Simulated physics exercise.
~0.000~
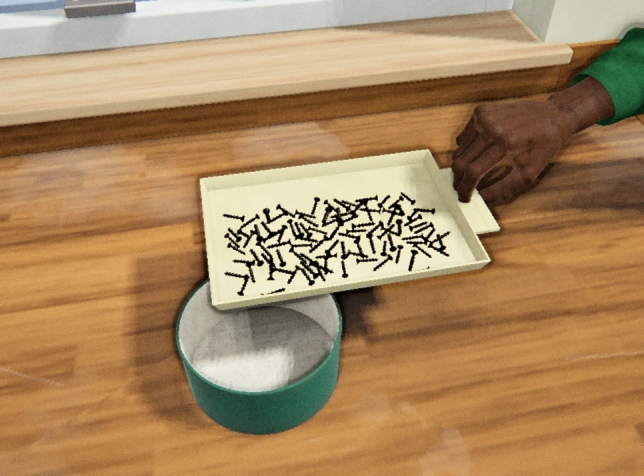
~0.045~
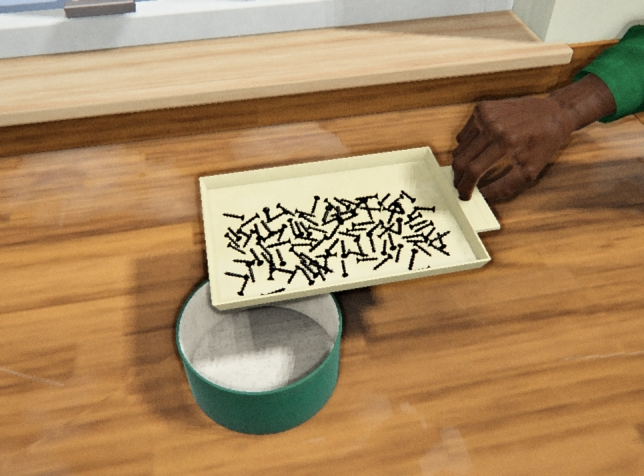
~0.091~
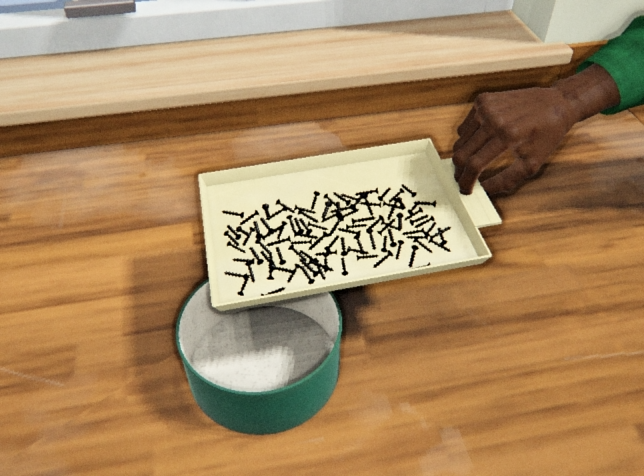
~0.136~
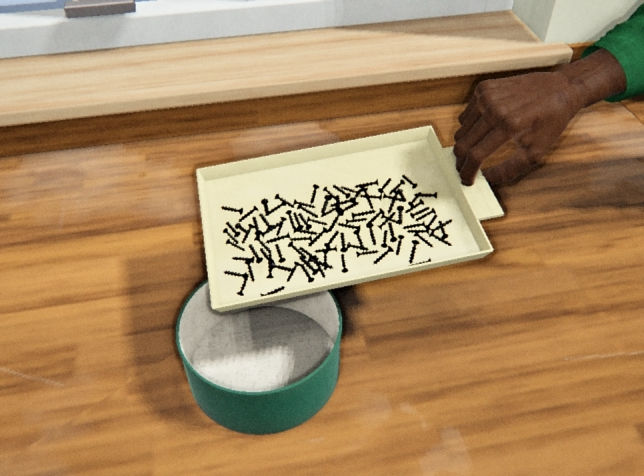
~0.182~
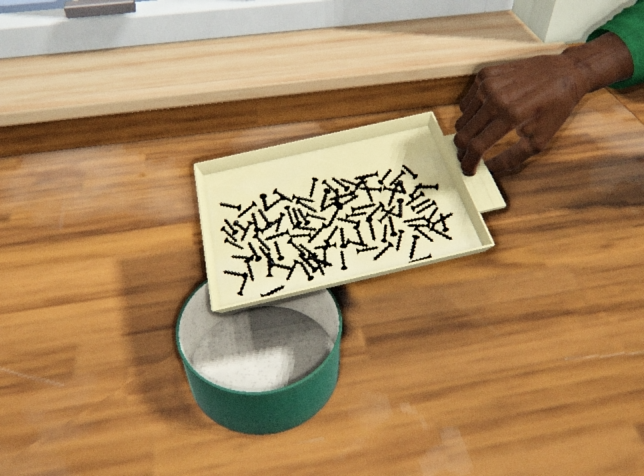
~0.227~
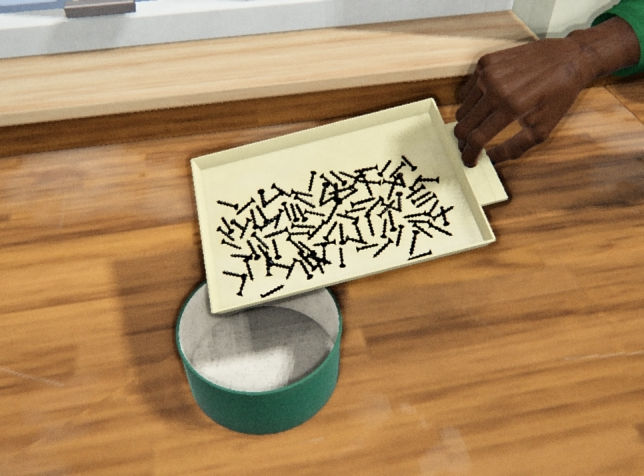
Shallow cream tray of scattered black screws tilting gradually toward a green round pot as a hand raises its right end.
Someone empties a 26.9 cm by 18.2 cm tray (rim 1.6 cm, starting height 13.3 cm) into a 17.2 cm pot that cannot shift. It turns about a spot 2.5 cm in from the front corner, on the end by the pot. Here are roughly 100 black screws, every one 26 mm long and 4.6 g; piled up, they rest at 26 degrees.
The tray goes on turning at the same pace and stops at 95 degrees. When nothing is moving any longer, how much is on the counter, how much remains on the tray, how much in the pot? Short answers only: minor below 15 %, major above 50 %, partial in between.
Result: Counter: Scant; tray: Scant; pot: Above half.
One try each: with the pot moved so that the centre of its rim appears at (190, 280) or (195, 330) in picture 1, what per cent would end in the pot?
Close to 0 in a hundred, then close to 85 in a hundred.
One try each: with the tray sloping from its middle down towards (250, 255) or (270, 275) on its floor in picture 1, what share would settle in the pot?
Some 40 and 70 per cent.
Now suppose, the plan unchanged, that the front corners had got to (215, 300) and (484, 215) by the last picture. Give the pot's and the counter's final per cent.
Split: Pot = 35, counter = 65.
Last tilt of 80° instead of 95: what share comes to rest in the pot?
I'd put it at close to 100 per cent.
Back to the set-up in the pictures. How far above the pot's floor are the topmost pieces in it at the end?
Some 3.0 cm up.
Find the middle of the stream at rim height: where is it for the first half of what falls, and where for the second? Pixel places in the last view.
Earlier half at about (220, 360), later half at about (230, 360) in pixels.
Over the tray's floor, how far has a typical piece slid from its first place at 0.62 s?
7 cm.
After 0.62 s, tilt 54 degrees; the tray holds 100 %, the pot 0 %.
After 0.88 s, tilt 80 degrees; the tray holds 45 %, the pot 35 %.
After 1.25 s, tilt 95 degrees; the tray holds 0 %, the pot 100 %.
At rest (1.9 s), counter 0 %, tray 0 %, pot 100 %.
